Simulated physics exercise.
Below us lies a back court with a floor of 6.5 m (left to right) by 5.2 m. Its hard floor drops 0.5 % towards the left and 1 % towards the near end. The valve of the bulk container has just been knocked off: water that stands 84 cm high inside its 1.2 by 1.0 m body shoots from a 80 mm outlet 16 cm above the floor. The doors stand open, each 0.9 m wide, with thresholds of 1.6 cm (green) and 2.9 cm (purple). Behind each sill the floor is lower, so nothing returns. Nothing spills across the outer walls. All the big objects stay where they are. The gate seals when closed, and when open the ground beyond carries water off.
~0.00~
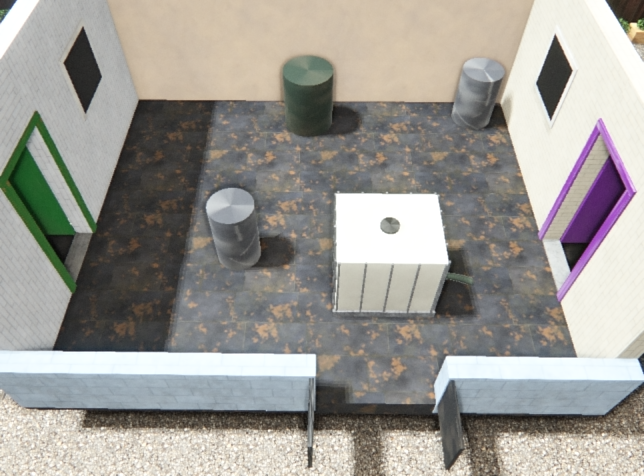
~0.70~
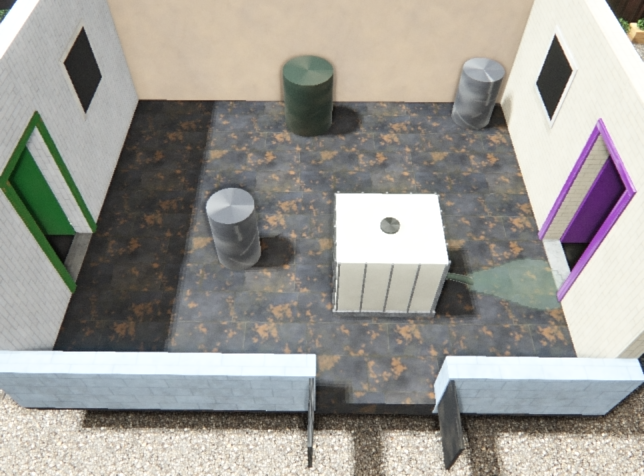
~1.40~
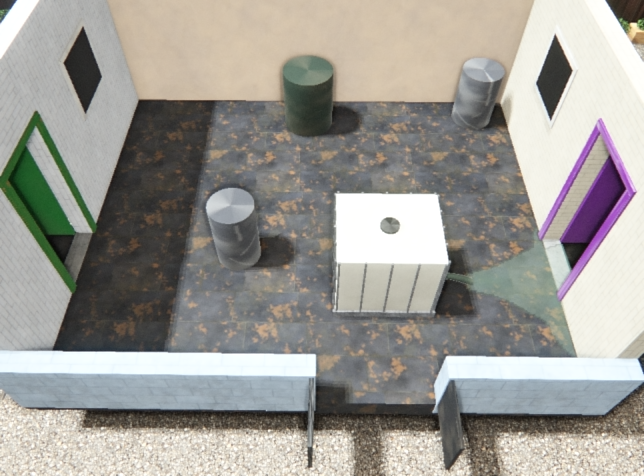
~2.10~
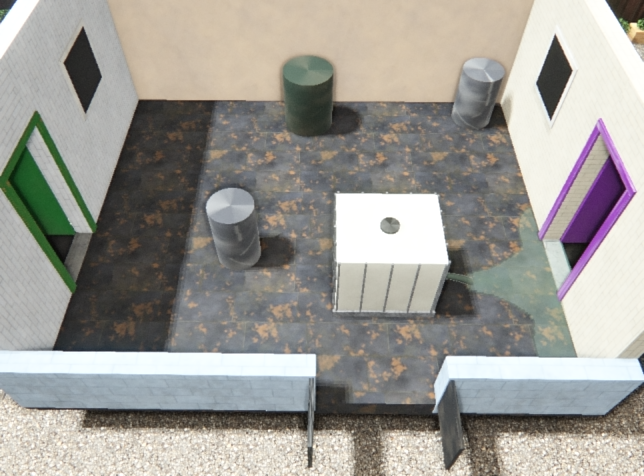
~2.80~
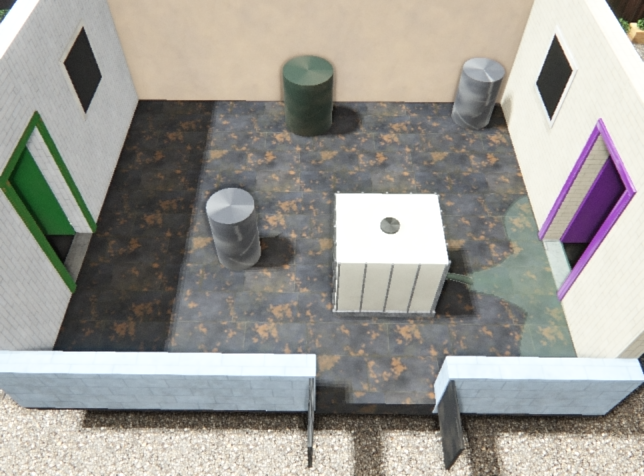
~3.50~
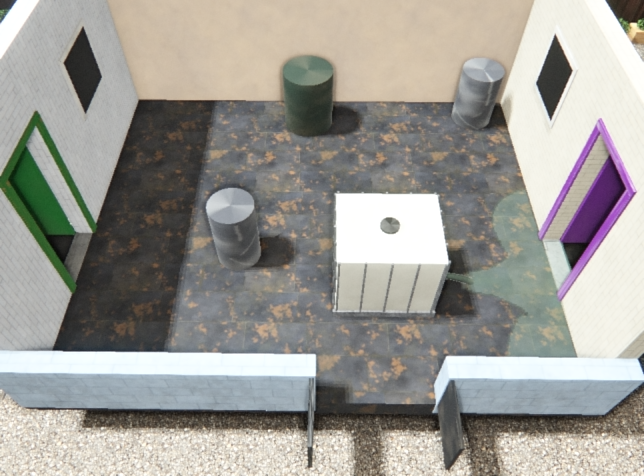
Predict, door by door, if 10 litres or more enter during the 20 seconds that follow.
Within that time: At the green door it keeps below the limit; at the purple door it goes over the limit.
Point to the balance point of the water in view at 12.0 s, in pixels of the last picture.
At about (476, 299).
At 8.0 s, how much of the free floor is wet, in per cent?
Near 15 per cent is wet.
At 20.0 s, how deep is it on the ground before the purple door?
About 4.5 cm.
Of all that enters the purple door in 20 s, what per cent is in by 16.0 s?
Some 85 per cent by then.
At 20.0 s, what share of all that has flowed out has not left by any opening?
Some 48 per cent remains.
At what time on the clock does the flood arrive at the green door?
Green not within the 20 s.
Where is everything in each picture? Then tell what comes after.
In the first picture, the jet has just started at (449, 276); the ground is still dry.
The second picture shows the jet leaves at (449, 276); the sheet reaches (557, 274), 1.8 m away, and wets 0.6 m2.
The third picture shows the jet leaves at (449, 276); the sheet reaches (562, 249), 2.1 m away, and wets 1.1 m2.
The fourth picture shows from the spout at (449, 276) the water has spread over 1.5 m2; its tip is at a hidden place, and it is 1.1 cm deep on average.
The fifth picture shows from the spout at (449, 276) the water has spread over 1.8 m2; its tip is at (530, 202), and it is 1.1 cm deep on average.
The sixth picture shows the jet leaves at (449, 276); the sheet reaches (528, 196), 2.3 m away, and wets 2.1 m2.
After 5.0 s water covers 10 % of the floor and is deepest (4 cm) near (478, 282); green door not reached, purple door 4.2 cm at the sill, 34 L in.
After 8.0 s water covers 15 % of the floor and is deepest (4 cm) near (478, 282); green door not reached, purple door 4.7 cm at the sill, 56 L in.
After 12.0 s water covers 20 % of the floor and is deepest (4 cm) near (552, 306); green door not reached, purple door 5.1 cm at the sill, 80 L in.
After 16.0 s water covers 30 % of the floor and is deepest (4 cm) near (552, 306); green door not reached, purple door 4.9 cm at the sill, 99 L in.
After 20.0 s water covers 35 % of the floor and is deepest (5 cm) near (548, 294); green door not reached, purple door 4.6 cm at the sill, 114 L in.
